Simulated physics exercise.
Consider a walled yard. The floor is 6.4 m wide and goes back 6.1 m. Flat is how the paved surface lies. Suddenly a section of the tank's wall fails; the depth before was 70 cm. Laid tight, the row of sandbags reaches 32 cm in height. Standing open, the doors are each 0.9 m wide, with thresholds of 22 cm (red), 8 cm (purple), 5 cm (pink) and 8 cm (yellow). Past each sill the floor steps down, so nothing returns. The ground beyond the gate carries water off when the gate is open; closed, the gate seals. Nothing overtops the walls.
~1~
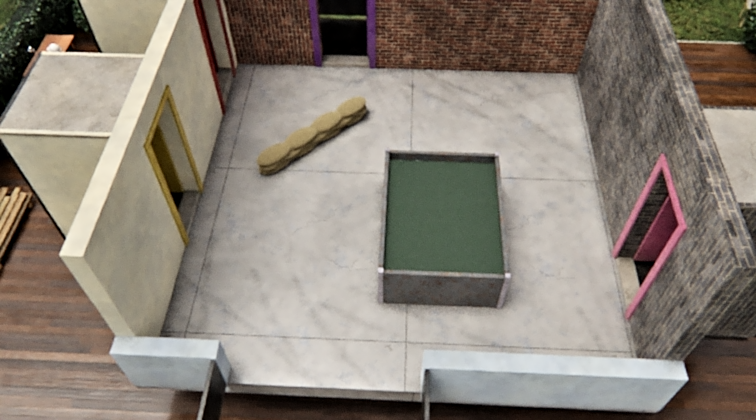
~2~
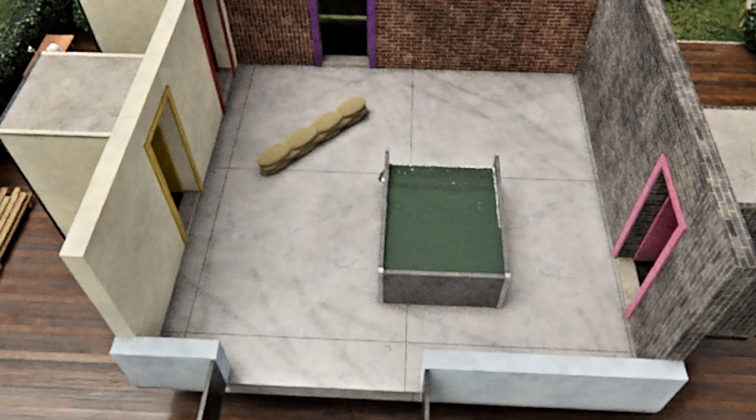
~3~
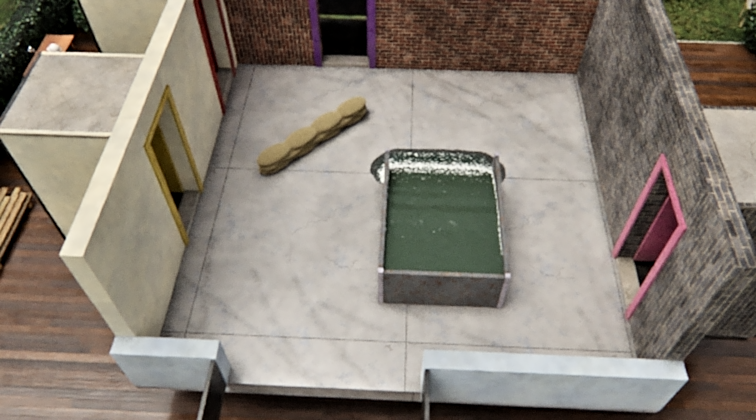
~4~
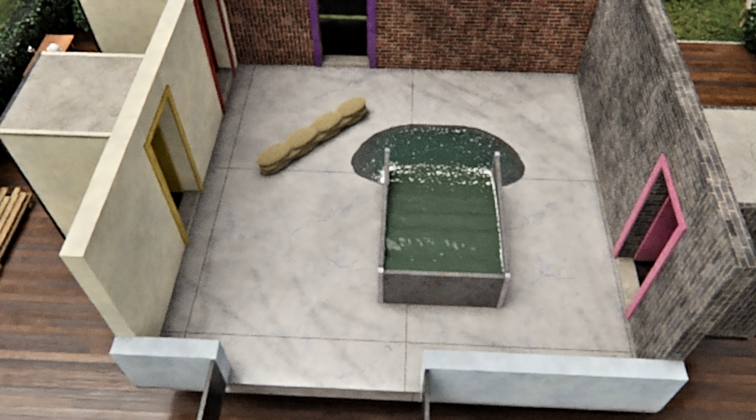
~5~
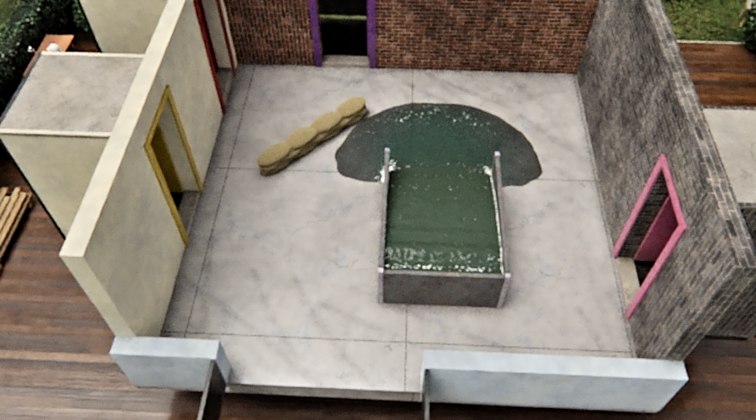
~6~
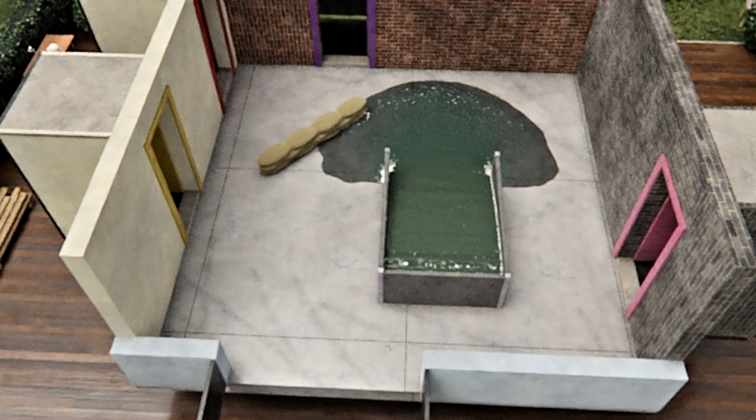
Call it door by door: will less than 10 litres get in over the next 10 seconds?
Red door - yes, less; purple door - no, 10 litres or more; pink door - no, 10 litres or more; yellow door - yes, less.
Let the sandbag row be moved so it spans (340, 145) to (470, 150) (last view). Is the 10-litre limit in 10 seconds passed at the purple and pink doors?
At the purple door the limit is not reached, and at the pink door it is not reached.
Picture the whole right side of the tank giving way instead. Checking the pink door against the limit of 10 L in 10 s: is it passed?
Measured against that limit, the pink door goes beyond it.
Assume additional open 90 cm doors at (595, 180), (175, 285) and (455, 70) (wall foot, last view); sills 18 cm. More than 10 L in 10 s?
Result in order - not enough, not enough, more than that.
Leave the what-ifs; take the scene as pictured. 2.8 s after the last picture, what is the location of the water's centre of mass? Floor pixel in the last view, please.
The water is centred near (437, 134).
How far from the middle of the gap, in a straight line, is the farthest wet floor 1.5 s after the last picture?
Roughly 4.6 m.
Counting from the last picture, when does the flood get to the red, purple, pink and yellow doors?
Red: 1.6 s; purple: 0.5 s; pink: 3.2 s; yellow: 3.2 s.
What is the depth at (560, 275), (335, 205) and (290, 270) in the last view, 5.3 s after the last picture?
The depths come out at 4, 1 and 2 centimetres, in the order listed.
Then, 0.7 s after the last picture water covers 30 % of the floor and is deepest (36 cm) near (437, 75); red door not reached, purple door 13 cm at the sill, 2 L in, pink door not reached, yellow door not reached.
Then, 1.5 s after the last picture water covers 35 % of the floor and is deepest (42 cm) near (563, 79); red door not reached, purple door 18 cm at the sill, 24 L in, pink door not reached, yellow door not reached.
Then, 2.8 s after the last picture water covers 55 % of the floor and is deepest (28 cm) near (573, 79); red door 21 cm at the sill, 0 L in, purple door 13 cm at the sill, 66 L in, pink door not reached, yellow door not reached.
Then, 5.3 s after the last picture water covers 85 % of the floor and is deepest (18 cm) near (608, 382); red door 10 cm at the sill, 0 L in, purple door 8 cm at the sill, 78 L in, pink door 4 cm at the sill, 0 L in, yellow door 6 cm at the sill, 0 L in.
Then, 9.3 s after the last picture water covers 95 % of the floor and is deepest (11 cm) near (167, 313); red door 7 cm at the sill, 1 L in, purple door 6 cm at the sill, 79 L in, pink door 9 cm at the sill, 21 L in, yellow door 4 cm at the sill, 0 L in.
